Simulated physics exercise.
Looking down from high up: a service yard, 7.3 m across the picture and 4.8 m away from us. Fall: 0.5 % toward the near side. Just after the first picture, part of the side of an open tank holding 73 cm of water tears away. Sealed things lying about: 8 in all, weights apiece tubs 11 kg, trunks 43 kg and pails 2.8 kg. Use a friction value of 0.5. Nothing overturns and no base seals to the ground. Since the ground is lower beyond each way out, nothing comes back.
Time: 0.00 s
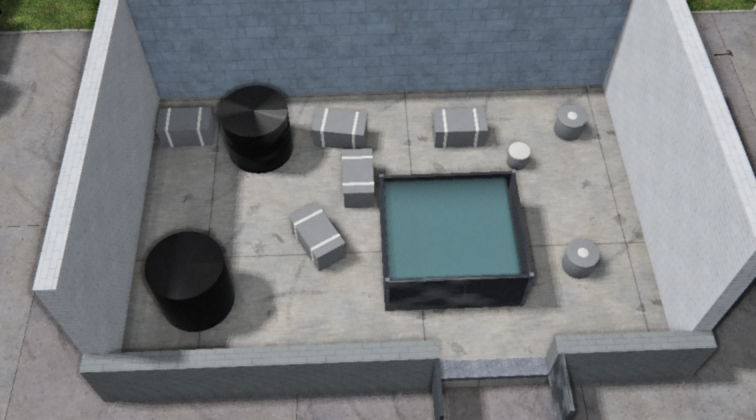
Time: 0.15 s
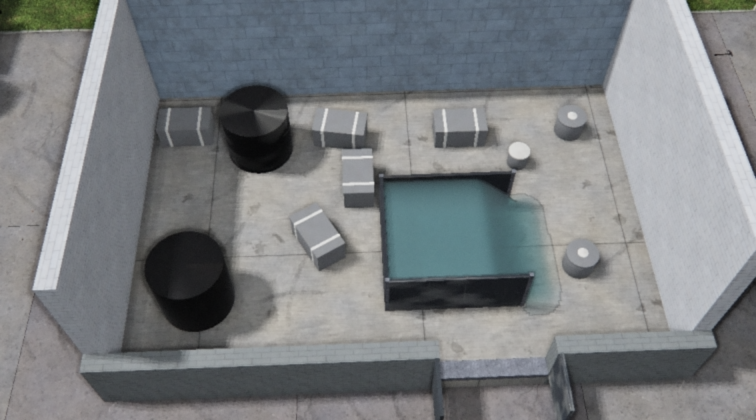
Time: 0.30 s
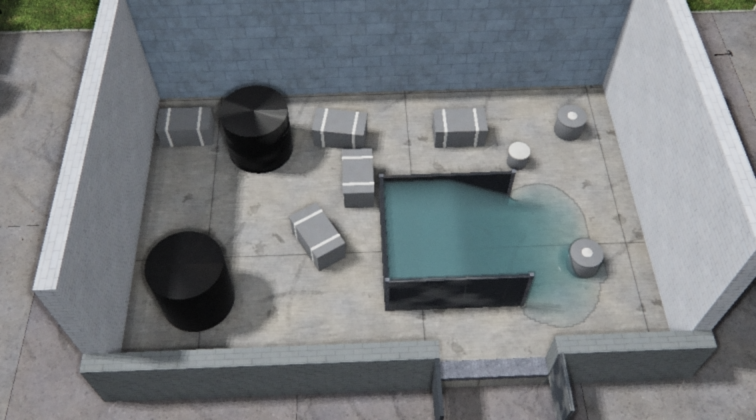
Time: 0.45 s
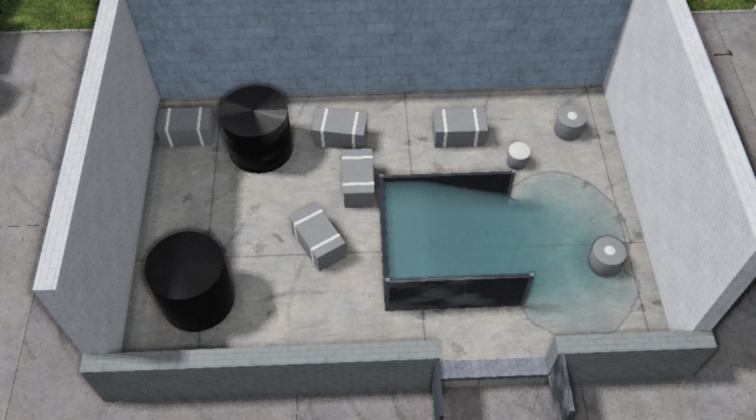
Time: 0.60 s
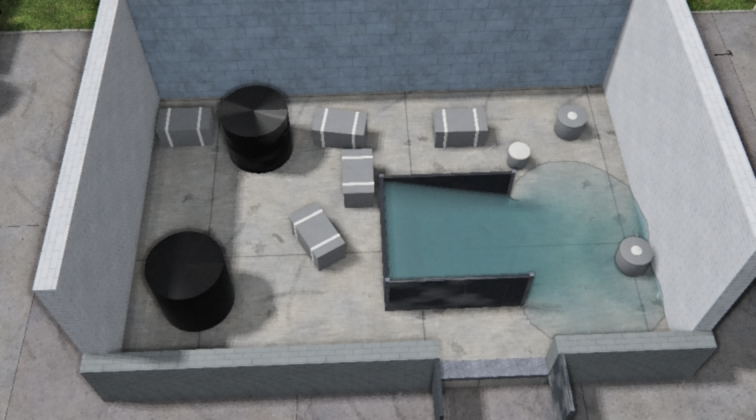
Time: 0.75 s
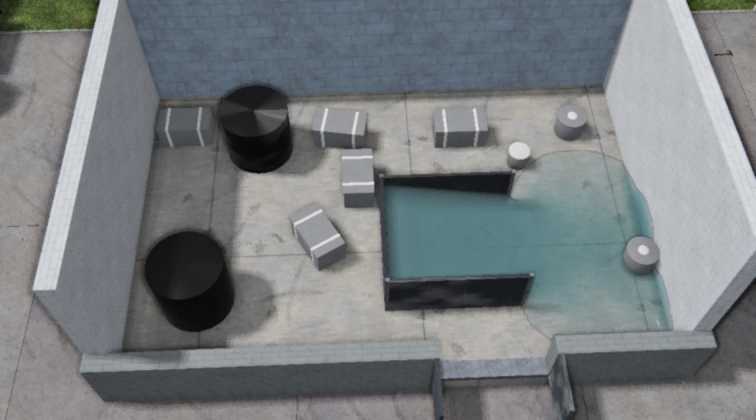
A tank of water opens on its right side, and the spreading water pushes a grey tub right.
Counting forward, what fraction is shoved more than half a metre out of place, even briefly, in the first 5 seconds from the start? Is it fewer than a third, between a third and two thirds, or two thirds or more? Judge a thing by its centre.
Share: Middle third.
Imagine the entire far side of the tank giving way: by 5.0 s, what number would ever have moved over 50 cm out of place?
Result: 6 of them.
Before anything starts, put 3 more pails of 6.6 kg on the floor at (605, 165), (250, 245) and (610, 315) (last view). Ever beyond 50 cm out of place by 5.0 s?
Well, in turn they are above that, below that and above that.
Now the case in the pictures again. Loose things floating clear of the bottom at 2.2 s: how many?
That would be 1 of them.
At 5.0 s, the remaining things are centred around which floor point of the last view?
Mean floor pixel: About (339, 160).
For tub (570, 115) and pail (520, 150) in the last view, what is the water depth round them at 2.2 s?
I'd estimate 5 cm for the first and 0 cm for the second.
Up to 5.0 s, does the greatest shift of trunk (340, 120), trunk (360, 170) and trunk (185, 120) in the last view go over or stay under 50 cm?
In order: Not as far, not as far and not as far.
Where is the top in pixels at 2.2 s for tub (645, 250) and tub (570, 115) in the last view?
They should sit about (615, 292) and (539, 101) in the last view.
After 1.1 s 1 of 8 are over 50 cm from their spots; 1 afloat.
After 2.2 s 2 of 8 are over 50 cm from their spots; 1 afloat.
After 3.5 s 2 of 8 are over 50 cm from their spots; 1 afloat.
After 5.0 s 3 of 8 are over 50 cm from their spots, and 3 have been at some point; 1 afloat.
